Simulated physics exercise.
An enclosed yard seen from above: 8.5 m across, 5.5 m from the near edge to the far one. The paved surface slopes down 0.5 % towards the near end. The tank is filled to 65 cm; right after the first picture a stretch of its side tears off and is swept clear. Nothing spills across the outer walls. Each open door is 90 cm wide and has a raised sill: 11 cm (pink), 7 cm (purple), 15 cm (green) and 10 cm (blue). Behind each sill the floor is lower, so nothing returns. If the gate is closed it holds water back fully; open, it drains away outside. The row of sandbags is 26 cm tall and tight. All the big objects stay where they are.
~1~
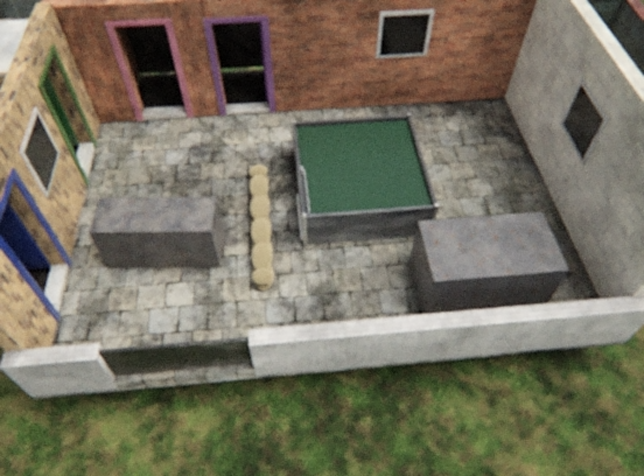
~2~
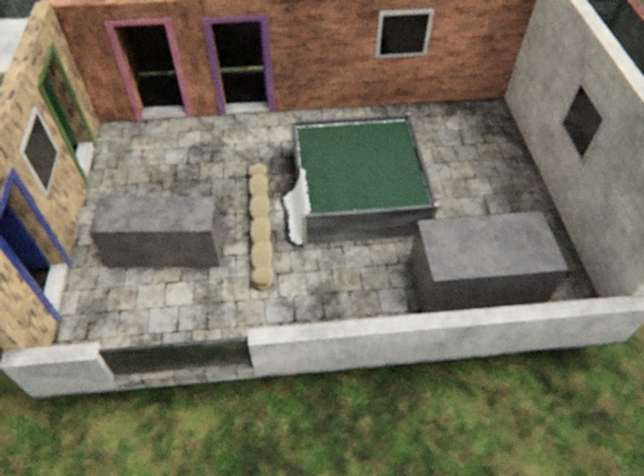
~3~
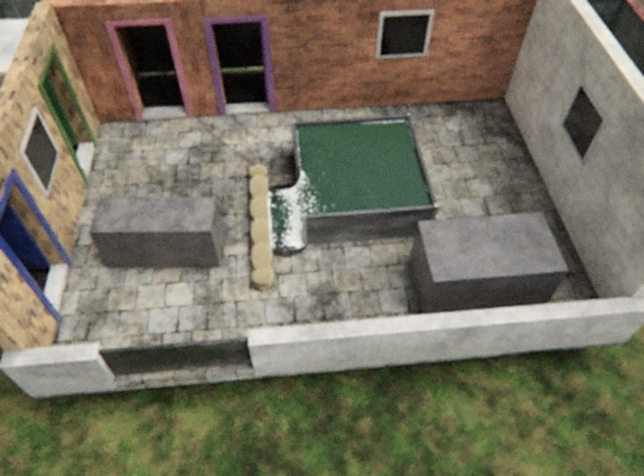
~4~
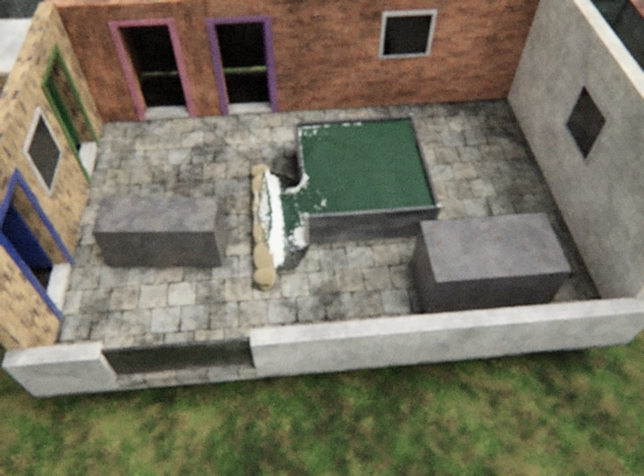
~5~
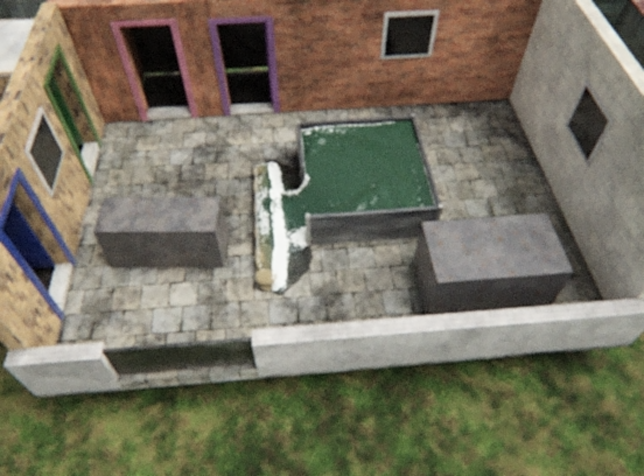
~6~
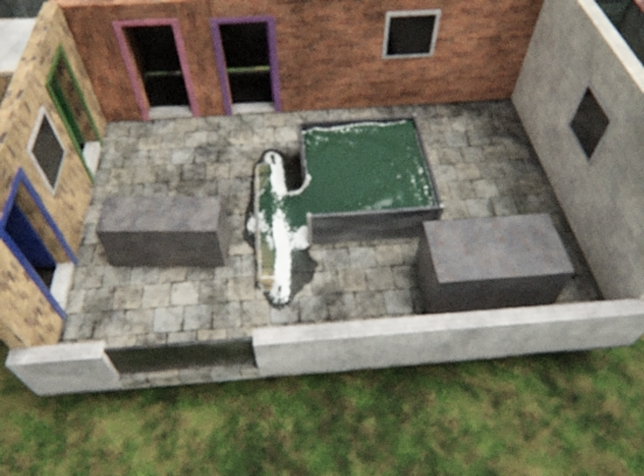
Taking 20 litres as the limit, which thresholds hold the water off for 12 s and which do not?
The water let in: At the pink door it stays under the limit; at the purple door it passes the limit; at the green door it does not reach the limit; at the blue door it stays under the limit.
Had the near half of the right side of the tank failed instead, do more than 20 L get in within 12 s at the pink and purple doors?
Against that limit: Pink not over, purple below.
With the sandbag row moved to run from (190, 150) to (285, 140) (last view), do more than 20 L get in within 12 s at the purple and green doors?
Against that limit: Purple not over, green above.
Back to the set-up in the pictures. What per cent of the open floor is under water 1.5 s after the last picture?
Near 45 per cent is wet.
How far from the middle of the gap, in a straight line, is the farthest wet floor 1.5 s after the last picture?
Roughly 4.0 m.
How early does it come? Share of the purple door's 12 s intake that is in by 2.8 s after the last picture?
Some 40 per cent by then.
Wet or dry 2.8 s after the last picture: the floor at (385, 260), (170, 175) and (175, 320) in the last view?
In turn: Wet, flooded, under water.
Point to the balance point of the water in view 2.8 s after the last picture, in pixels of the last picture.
Near (314, 212).
Then, 0.7 s after the last picture water covers 25 % of the floor and is deepest (52 cm) near (281, 228); pink door not reached, purple door 8 cm at the sill, 0 L in, green door not reached, blue door not reached.
Then, 1.5 s after the last picture water covers 45 % of the floor and is deepest (42 cm) near (280, 220); pink door not reached, purple door 14 cm at the sill, 10 L in, green door not reached, blue door not reached.
Then, 2.8 s after the last picture water covers 60 % of the floor and is deepest (32 cm) near (280, 220); pink door 6 cm at the sill, 0 L in, purple door 15 cm at the sill, 66 L in, green door 9 cm at the sill, 0 L in, blue door 5 cm at the sill, 0 L in.
Then, 6.3 s after the last picture water covers 90 % of the floor and is deepest (19 cm) near (281, 228); pink door 4 cm at the sill, 0 L in, purple door 11 cm at the sill, 151 L in, green door 8 cm at the sill, 0 L in, blue door 9 cm at the sill, 0 L in.
Then, 11.3 s after the last picture water covers 95 % of the floor and is deepest (12 cm) near (52, 370); pink door 6 cm at the sill, 0 L in, purple door 7 cm at the sill, 176 L in, green door 7 cm at the sill, 0 L in, blue door 8 cm at the sill, 0 L in.
